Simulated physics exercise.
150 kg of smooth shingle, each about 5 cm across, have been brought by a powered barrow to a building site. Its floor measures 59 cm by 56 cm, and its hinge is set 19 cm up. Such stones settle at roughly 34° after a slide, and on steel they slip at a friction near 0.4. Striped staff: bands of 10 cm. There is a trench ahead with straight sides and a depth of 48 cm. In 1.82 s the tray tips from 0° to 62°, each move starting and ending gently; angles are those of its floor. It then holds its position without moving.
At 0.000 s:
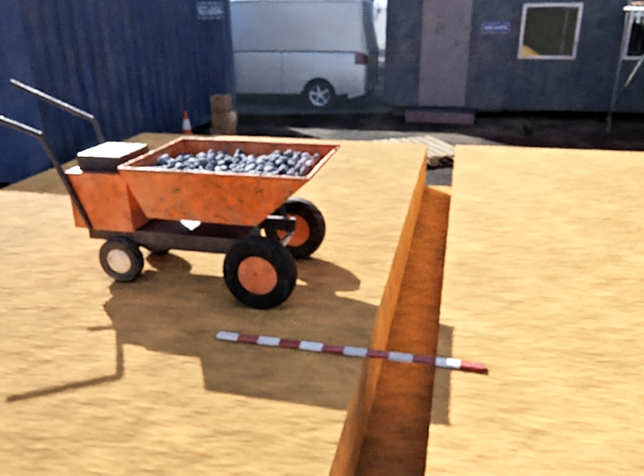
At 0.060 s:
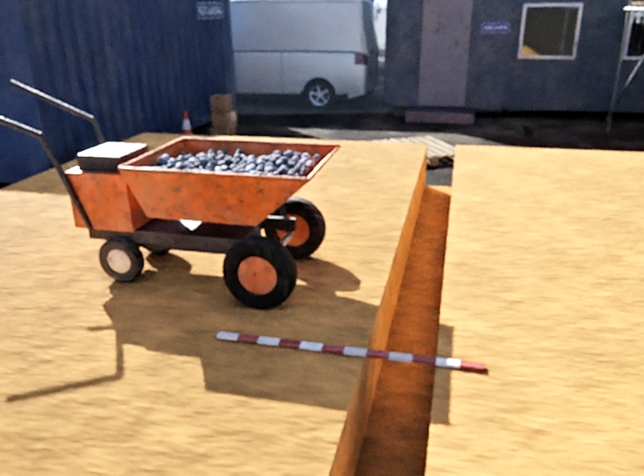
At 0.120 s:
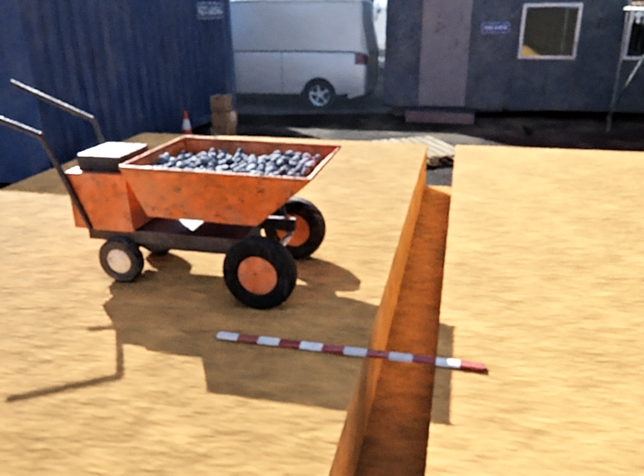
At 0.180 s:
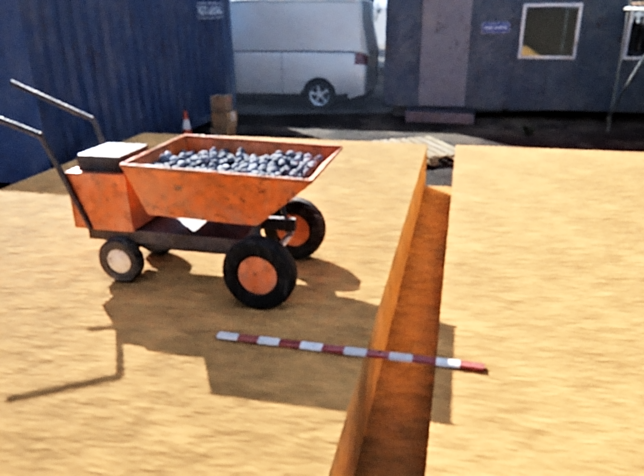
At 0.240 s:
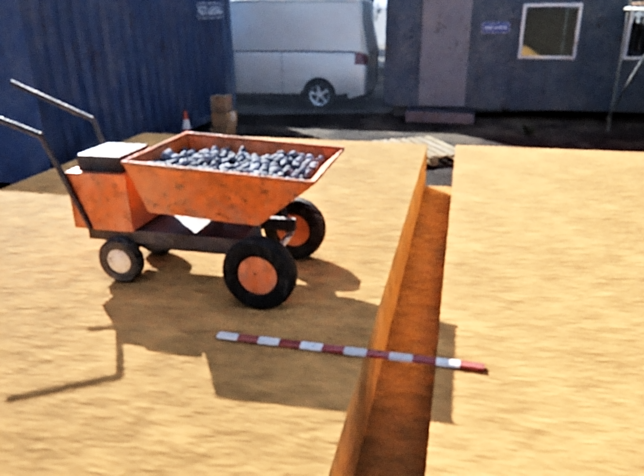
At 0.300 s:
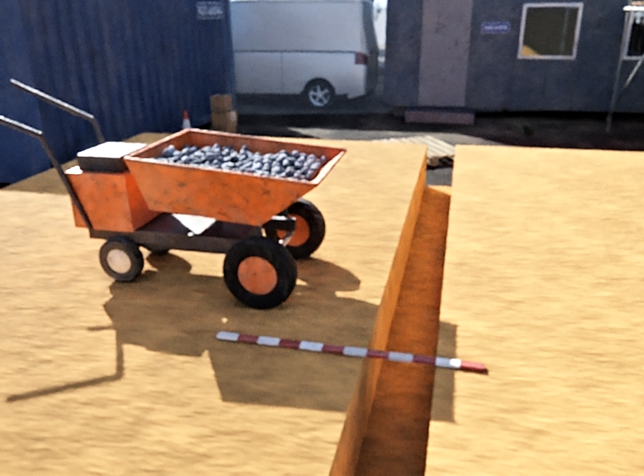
At first, an orange wheeled barrow heaped with small grey stones stands level on sandy ground, left of a straight-sided trench, with a red-and-white striped staff lying nearby. Then its tray begins tilting very slightly toward the trench, its rear edge lifting a little while the stones shift only faintly and the wheels stay still.
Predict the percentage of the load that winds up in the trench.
My prediction is about 90 per cent.
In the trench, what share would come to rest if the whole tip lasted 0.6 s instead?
It would come to roughly 70 per cent.
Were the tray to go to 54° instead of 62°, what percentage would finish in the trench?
Then roughly 95 percent.
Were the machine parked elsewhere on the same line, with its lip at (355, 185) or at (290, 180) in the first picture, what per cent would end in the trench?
I'd expect some 35 per cent, then some 100.
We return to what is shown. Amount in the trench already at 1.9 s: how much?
About 55 per cent by then.
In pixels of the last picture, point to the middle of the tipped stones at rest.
Their middle lands near (414, 353).
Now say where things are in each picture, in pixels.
In the first frame, the tray is at 0°, its lip at (309, 180); the top of the load is at (254, 160).
The second frame shows lip at (309, 180), floor tilted 0°, highest stones at (244, 160); the stones move at 0.1 m/s on average.
In the third frame, the tray is at 1°, its lip at (310, 181); the top of the load is at (239, 159); the stones move at 0.1 m/s on average.
In the fourth frame, the tray is at 2°, its lip at (312, 182); the top of the load is at (228, 158); the stones move at 0.2 m/s on average.
The fifth frame shows lip at (314, 183), floor tilted 3°, highest stones at (215, 157); the stones move at 0.2 m/s on average.
The sixth frame shows lip at (317, 185), floor tilted 4°, highest stones at (210, 154); the stones move at 0.2 m/s on average.
After 1.4 s the floor is at 52°; 99 % in the tray, 1 % in the trench; the foremost stones are at (389, 249).
After 1.9 s the floor is at 62°; 37 % in the tray, 57 % in the trench, 5 % past the trench; the foremost stones are at (489, 306).
After 2.3 s the floor is at 62°; 11 % in the tray, 79 % in the trench, 10 % past the trench; the foremost stones are at (555, 316).
After 4.2 s the floor is at 62°; 0 % in the tray, 90 % in the trench, 10 % past the trench; the foremost stones are at (577, 307).
